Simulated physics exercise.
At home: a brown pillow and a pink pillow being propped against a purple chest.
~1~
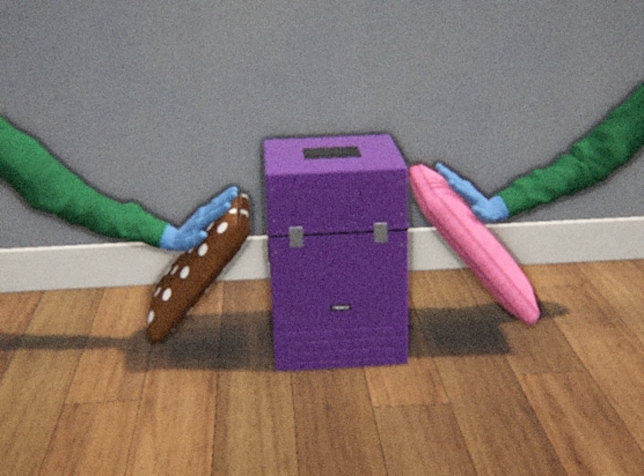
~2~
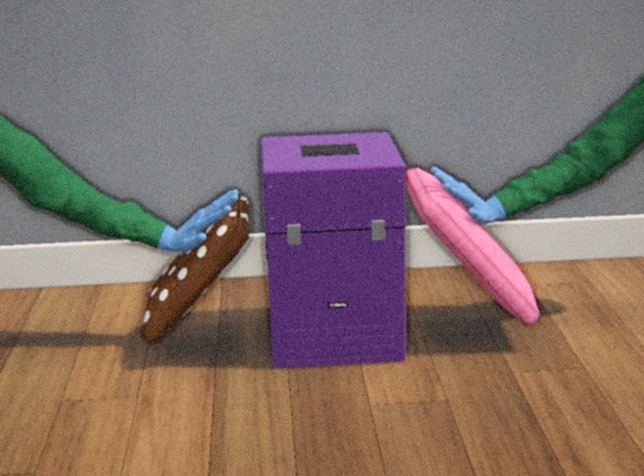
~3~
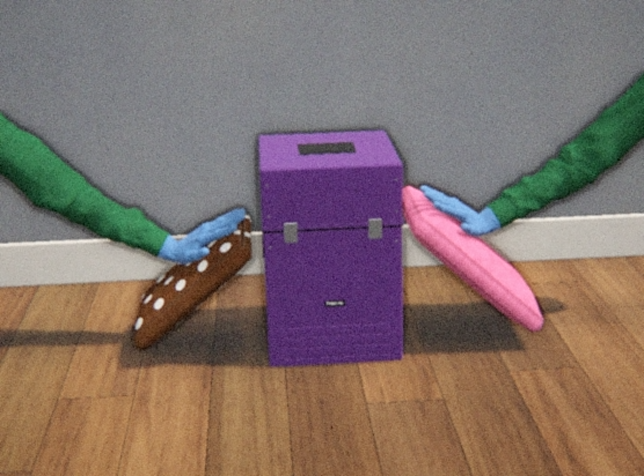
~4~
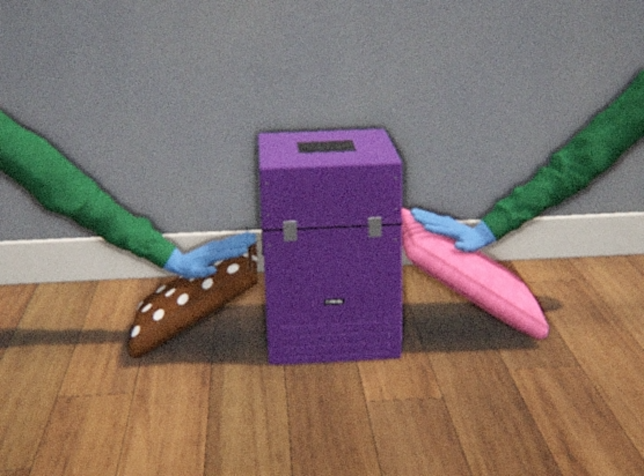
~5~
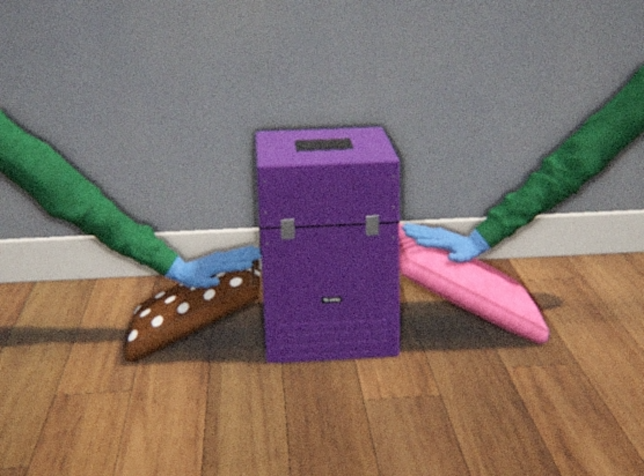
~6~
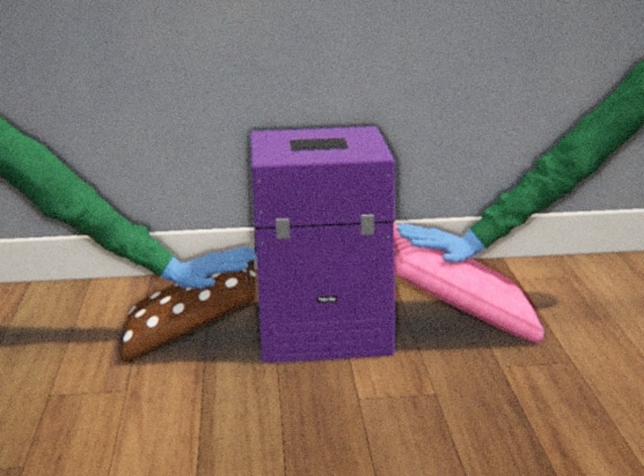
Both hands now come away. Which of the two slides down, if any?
In the end the brown pillow slides down flat. The pink pillow slips and lies down.
Then, 0.26 s later than the last view, brown pillow slipping down near (187, 315); pink pillow slipping down near (467, 296).
Then, 0.40 s later than the last view, brown pillow flat on the floor near (186, 325); pink pillow flat on the floor near (467, 307).
Then, 0.80 s later than the last view, brown pillow flat on the floor near (186, 325); pink pillow flat on the floor near (468, 310).
Finally, brown pillow flat on the floor near (186, 325); pink pillow flat on the floor near (468, 310). The brown pillow slips and lies down and the pink pillow slumps to the floor.
